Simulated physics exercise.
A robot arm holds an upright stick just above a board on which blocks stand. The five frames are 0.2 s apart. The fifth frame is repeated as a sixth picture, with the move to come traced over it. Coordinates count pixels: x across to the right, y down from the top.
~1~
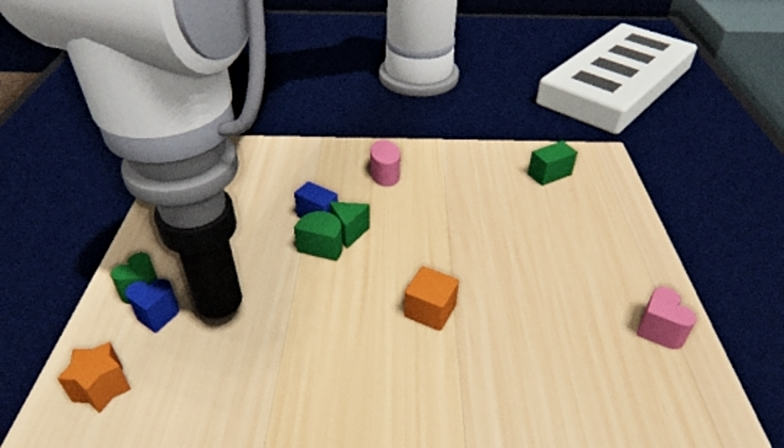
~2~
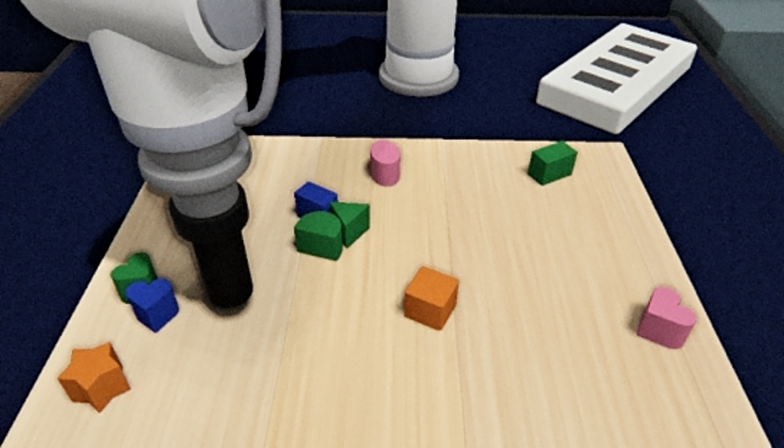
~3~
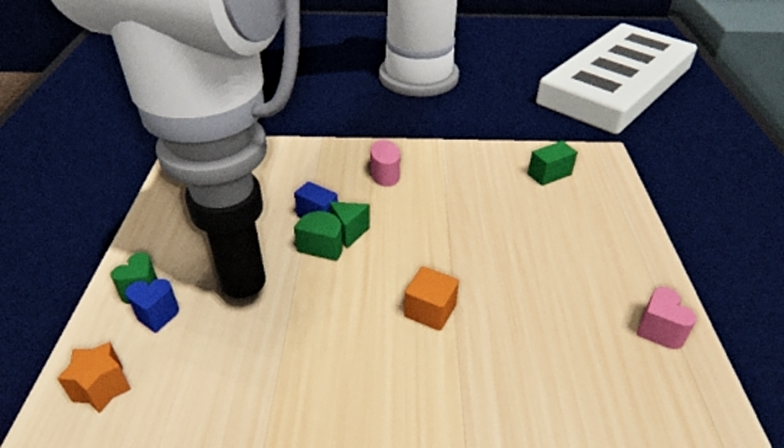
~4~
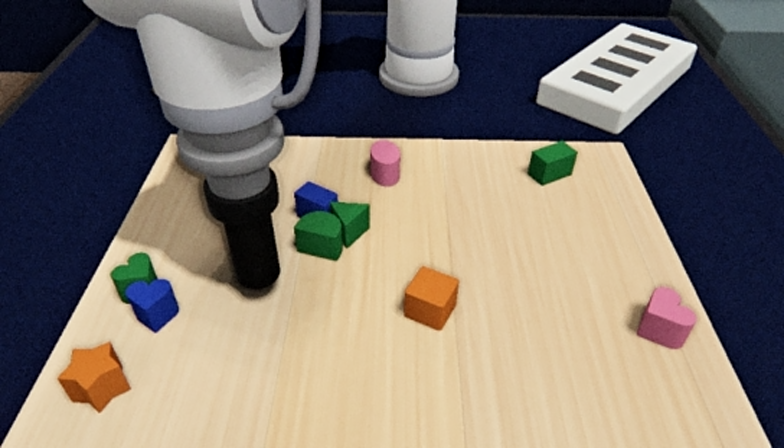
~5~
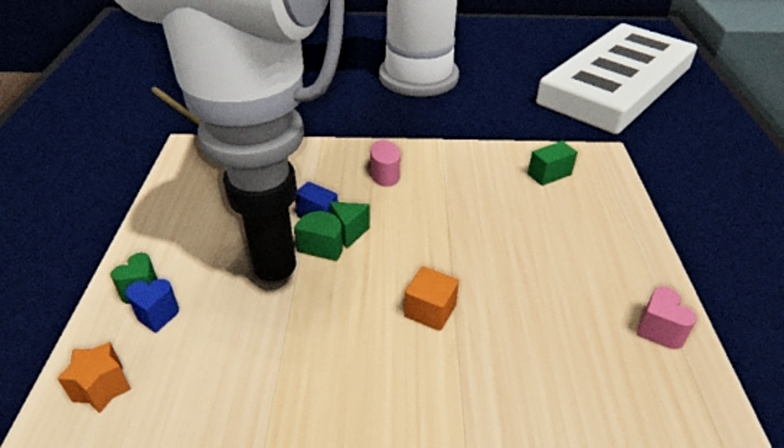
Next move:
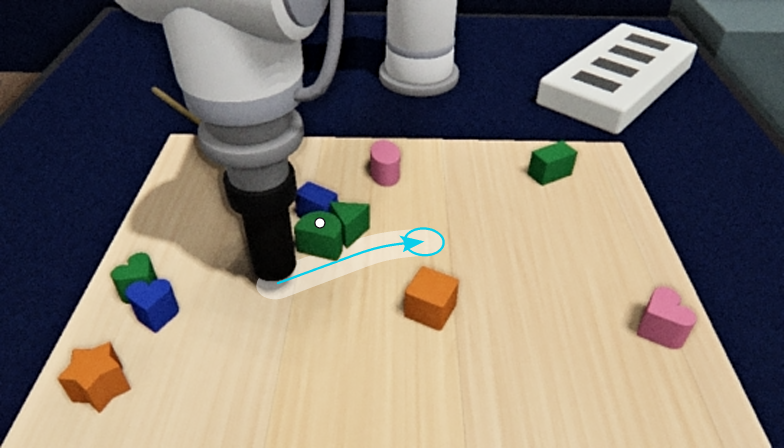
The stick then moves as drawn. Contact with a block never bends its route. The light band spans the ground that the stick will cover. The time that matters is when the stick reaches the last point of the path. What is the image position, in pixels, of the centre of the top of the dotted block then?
(344, 209)
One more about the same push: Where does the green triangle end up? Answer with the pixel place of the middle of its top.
Around pixel (368, 194).
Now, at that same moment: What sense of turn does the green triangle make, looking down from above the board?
It is turned anticlockwise.
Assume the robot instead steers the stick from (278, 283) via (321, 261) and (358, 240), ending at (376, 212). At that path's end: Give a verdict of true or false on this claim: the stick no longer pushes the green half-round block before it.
The claim does not hold.
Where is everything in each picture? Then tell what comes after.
In the first frame, stick's lower end at (219, 301); blue rectangle at (316, 193); green half-round block at (320, 223); green triangle at (348, 210); orange four-sided block at (432, 285).
In the second frame, stick at (231, 291); blocks still.
In the third frame, stick at (244, 282); blocks still.
In the fourth frame, stick at (259, 274); blocks still.
In the fifth frame, stick at (275, 266); blue rectangle at (316, 193); green half-round block at (320, 223); green triangle at (348, 210); orange four-sided block at (432, 285).
Drawn move, from (278, 283) via (351, 256), ending at (424, 242); the dot is on the green half-round block.
The first path, step by step. One third of the way, stick at (327, 248); green half-round block at (330, 216), turned 20° anticlockwise; green triangle at (357, 204).
Two thirds of the way, stick at (375, 232); blue rectangle at (317, 190), turned 15° anticlockwise; green half-round block at (344, 209), turned 50° anticlockwise; green triangle at (368, 194), turned 20° anticlockwise.
At the end, stick at (425, 225); blue rectangle at (317, 190), turned 15° anticlockwise; green half-round block at (344, 209), turned 50° anticlockwise; green triangle at (368, 194), turned 20° anticlockwise; orange four-sided block still.
